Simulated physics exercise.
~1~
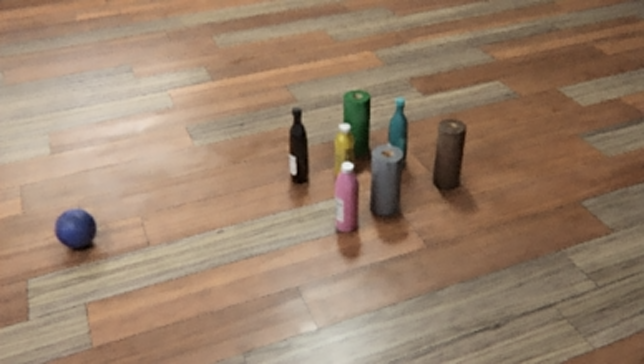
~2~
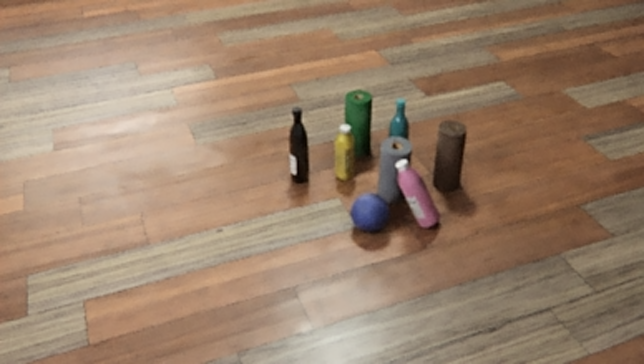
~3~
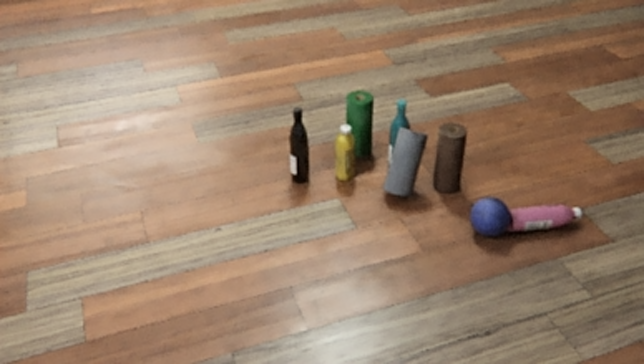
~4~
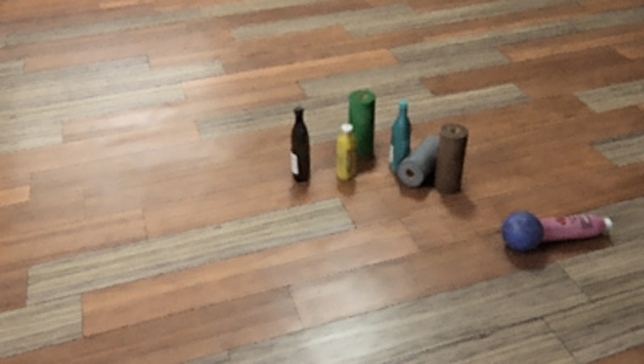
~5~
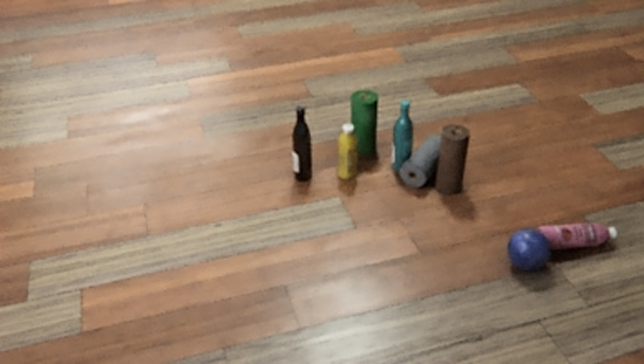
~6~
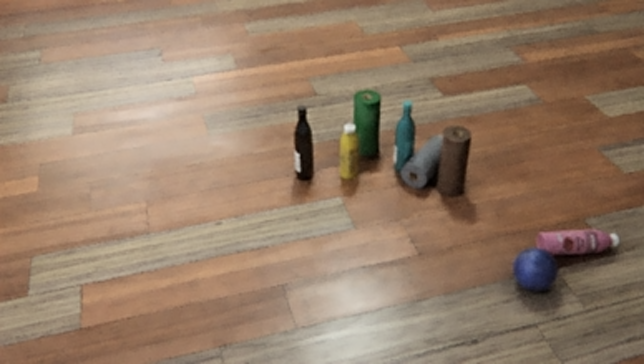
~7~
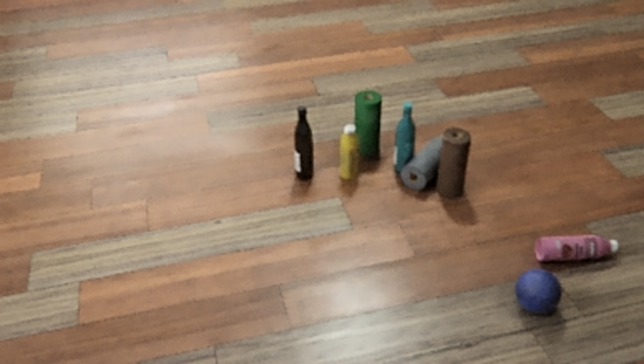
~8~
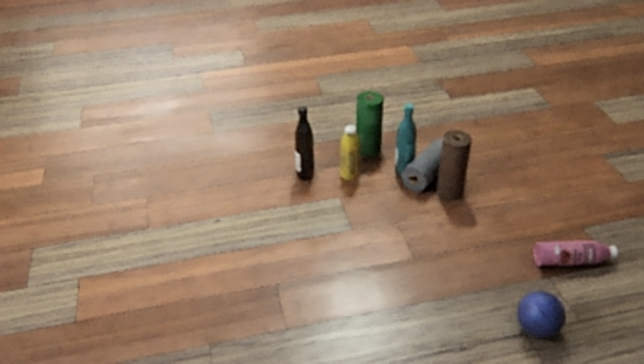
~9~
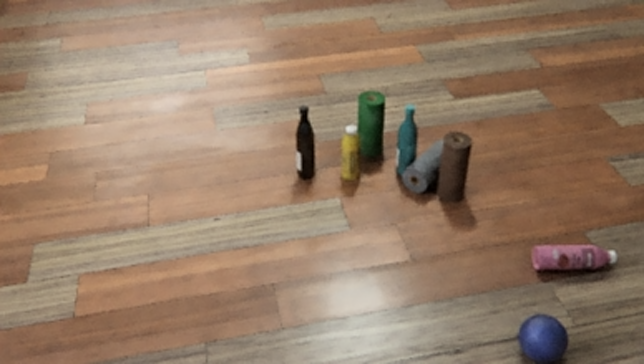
Wooden floor with blue ball rolling right into bottles and rolls, toppling the pink bottle and grey roll, five others left standing.
